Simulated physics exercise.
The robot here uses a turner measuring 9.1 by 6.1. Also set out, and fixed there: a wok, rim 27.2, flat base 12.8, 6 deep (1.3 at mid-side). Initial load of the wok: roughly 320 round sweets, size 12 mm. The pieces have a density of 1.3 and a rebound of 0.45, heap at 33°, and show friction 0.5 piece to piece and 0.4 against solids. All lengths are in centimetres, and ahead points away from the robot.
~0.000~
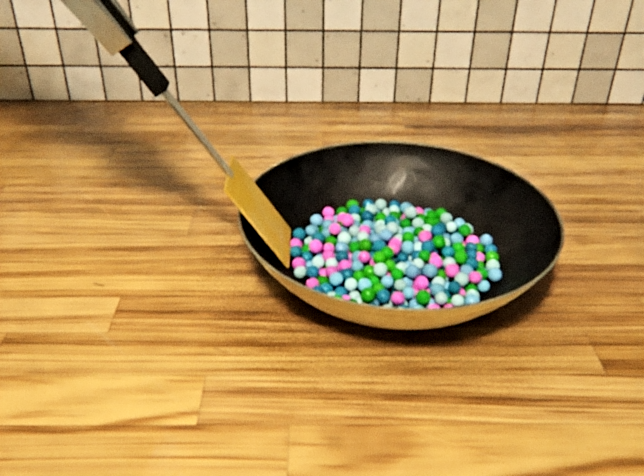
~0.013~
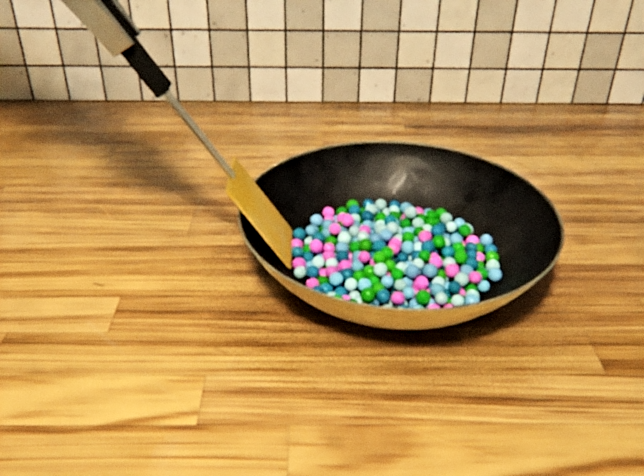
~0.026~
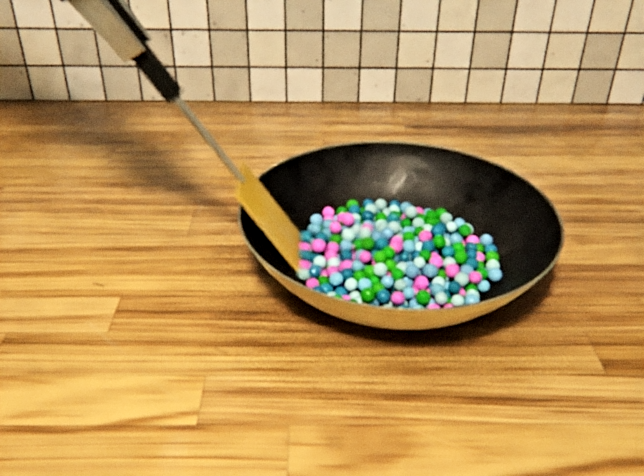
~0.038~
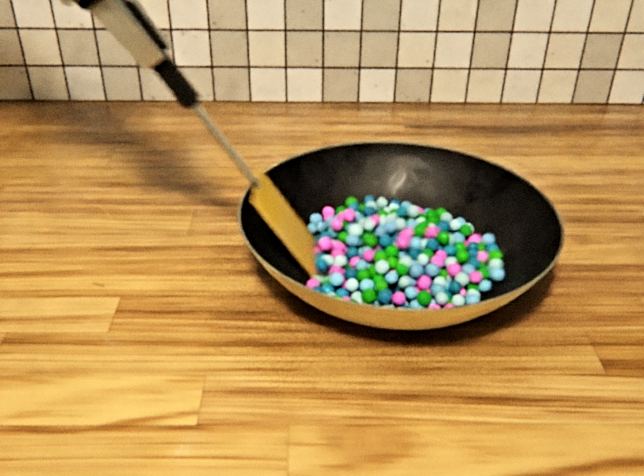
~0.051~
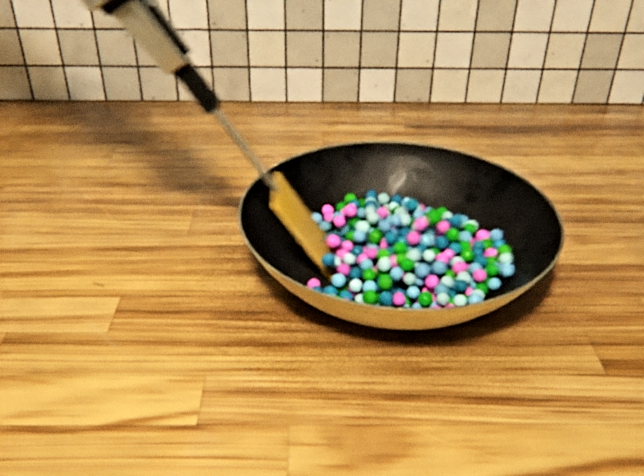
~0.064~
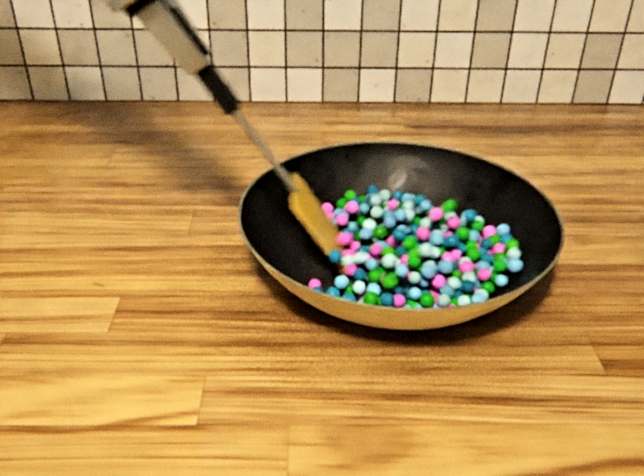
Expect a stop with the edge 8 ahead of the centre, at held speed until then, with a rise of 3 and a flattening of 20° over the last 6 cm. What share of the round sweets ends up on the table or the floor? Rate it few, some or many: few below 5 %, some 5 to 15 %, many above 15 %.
Some, 5 to 15 %.
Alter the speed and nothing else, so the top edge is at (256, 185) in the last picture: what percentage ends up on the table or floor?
0 %.
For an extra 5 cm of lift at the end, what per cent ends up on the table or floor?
You'd expect near 10 percent of it there.
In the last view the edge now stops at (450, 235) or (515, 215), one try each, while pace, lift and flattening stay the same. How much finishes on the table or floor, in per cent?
First try about 0 percent, second about 20 percent.
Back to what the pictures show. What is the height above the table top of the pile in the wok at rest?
Top of the heap: Roughly 5.5 cm above the table top.
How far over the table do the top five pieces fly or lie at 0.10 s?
6 cm.
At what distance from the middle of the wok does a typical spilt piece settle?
Close to 32 cm from the centre.
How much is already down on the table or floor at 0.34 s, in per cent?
Roughly 4 percent.
By 0.10 s, sloping 57°, highest piece 8 above the table; 320 in the wok.
By 0.13 s, sloping 51°, highest piece 9 above the table; 320 in the wok.
By 0.34 s, sloping 37°, highest piece 13 above the table; 287 in the wok, 16 on the table or floor, 17 on the blade or in flight.
By 1.39 s, sloping 37°, highest piece 5 above the table; 286 in the wok, 34 on the table or floor.
Final count, 286 in the wok, 34 on the table or floor. That is 11 % on the table or floor.
